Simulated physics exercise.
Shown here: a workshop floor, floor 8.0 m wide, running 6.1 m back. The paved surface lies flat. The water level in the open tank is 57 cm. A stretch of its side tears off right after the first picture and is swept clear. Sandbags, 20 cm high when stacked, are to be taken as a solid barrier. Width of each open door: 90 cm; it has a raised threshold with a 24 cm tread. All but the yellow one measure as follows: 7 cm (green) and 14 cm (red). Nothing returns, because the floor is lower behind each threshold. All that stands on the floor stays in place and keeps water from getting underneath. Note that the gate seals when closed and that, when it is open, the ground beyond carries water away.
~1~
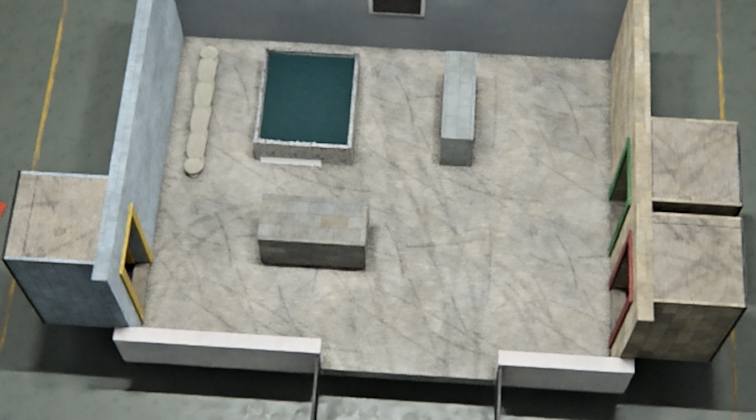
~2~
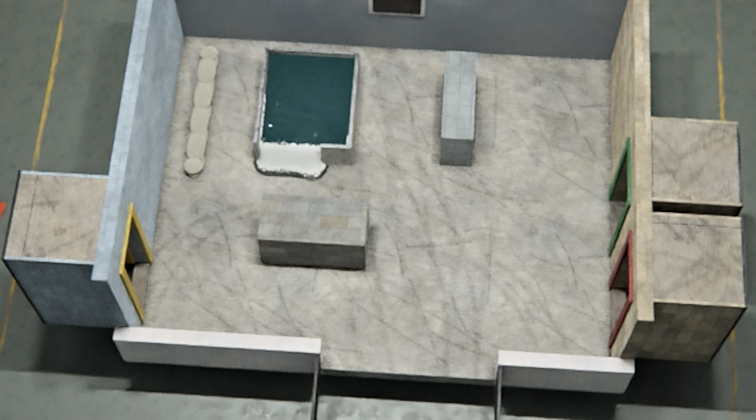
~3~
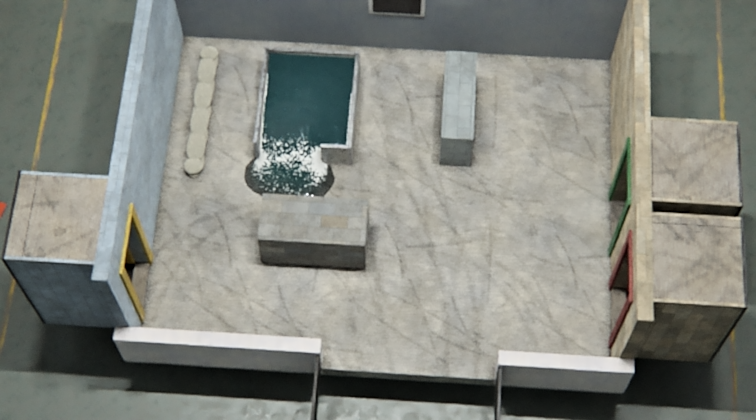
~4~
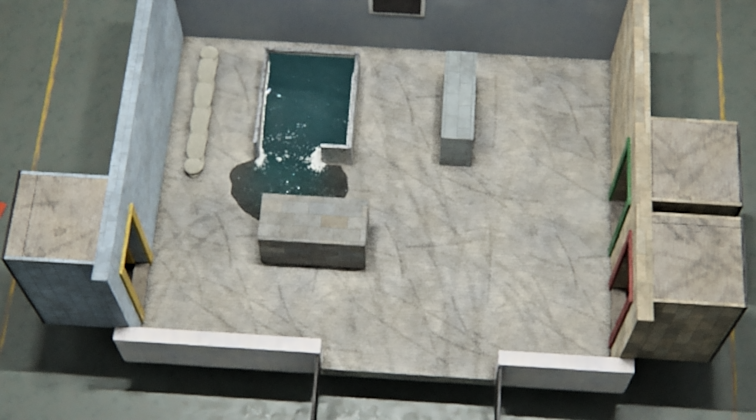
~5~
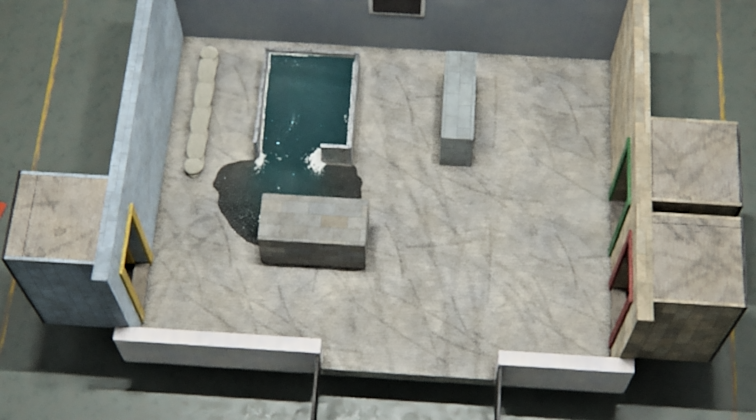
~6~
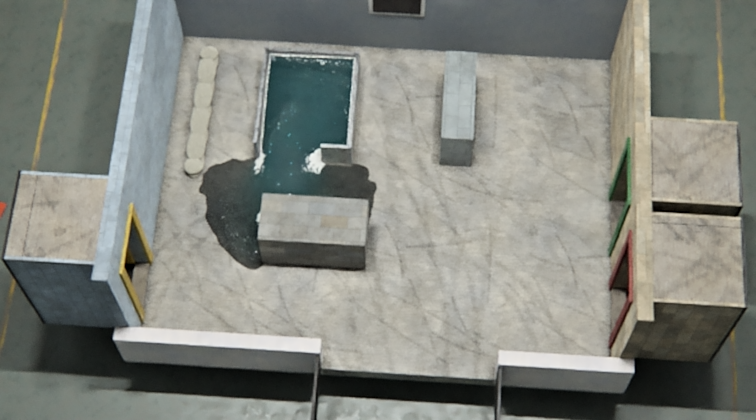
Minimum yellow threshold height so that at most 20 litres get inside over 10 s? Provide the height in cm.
Close to 12 cm.
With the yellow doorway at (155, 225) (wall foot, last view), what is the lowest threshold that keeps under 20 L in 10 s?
Minimum: About 16 cm.
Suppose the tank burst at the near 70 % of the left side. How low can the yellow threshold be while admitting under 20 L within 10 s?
It should stand roughly 8.0 cm high.
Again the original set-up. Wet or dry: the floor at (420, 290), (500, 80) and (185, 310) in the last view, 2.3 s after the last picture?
Okay, in order that's stayed dry, stayed dry and finally got wet.
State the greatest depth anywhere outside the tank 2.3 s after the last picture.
27 cm.
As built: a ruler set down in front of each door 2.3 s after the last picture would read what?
Before green it's 0 cm, before red 0 cm, before yellow 13 cm.
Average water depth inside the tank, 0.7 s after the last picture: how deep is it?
It averages near 35 cm.
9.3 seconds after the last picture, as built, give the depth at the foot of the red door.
About 5.5 cm.
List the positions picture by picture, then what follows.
In the first picture, still water, 57 cm deep, in the open tank at (307, 99); the yellow door at (137, 267) is dry.
In the second picture, water pours out at (290, 153) and has run 0.3 m, to (272, 172); about 9 cm deep outside, 57 cm at the back.
In the third picture, the gap is at (291, 154), the front 0.8 m out at a hidden place; the back of the open tank holds 57 cm.
In the fourth picture, water pours out at (291, 155) and has run 1.2 m, to a hidden place; about 7 cm deep outside, 57 cm at the back.
In the fifth picture, water pours out at (291, 154) and has run 1.6 m, to (254, 239); about 7 cm deep outside, 55 cm at the back.
In the sixth picture, the front is at (244, 261), 2.0 m from the gap at (291, 155); 3.0 m2 of floor is wet, 48 cm left at the back; 1.6 m in a straight line remain to the yellow door at (137, 267).
Then, 0.7 s after the last picture water covers 15 % of the floor, deepest (38 cm) near (280, 216); it has not reached the yellow door.
Then, 2.3 s after the last picture water covers 40 % of the floor, deepest (27 cm) near (139, 343); 13 cm at the yellow door, 11 litres in over its 11 cm threshold.
Then, 9.3 s after the last picture water covers 90 % of the floor, deepest (8 cm) near (607, 264); 5 cm at the yellow door, 27 litres in over its 11 cm threshold.
At the yellow door as built, the water peaked near 17 cm, 1.1 s after the last picture.
With a threshold of 11 cm, 27 litres would have come in within the 10 s; with 13 cm, 15 litres. So under 20 litres takes about 12 cm.
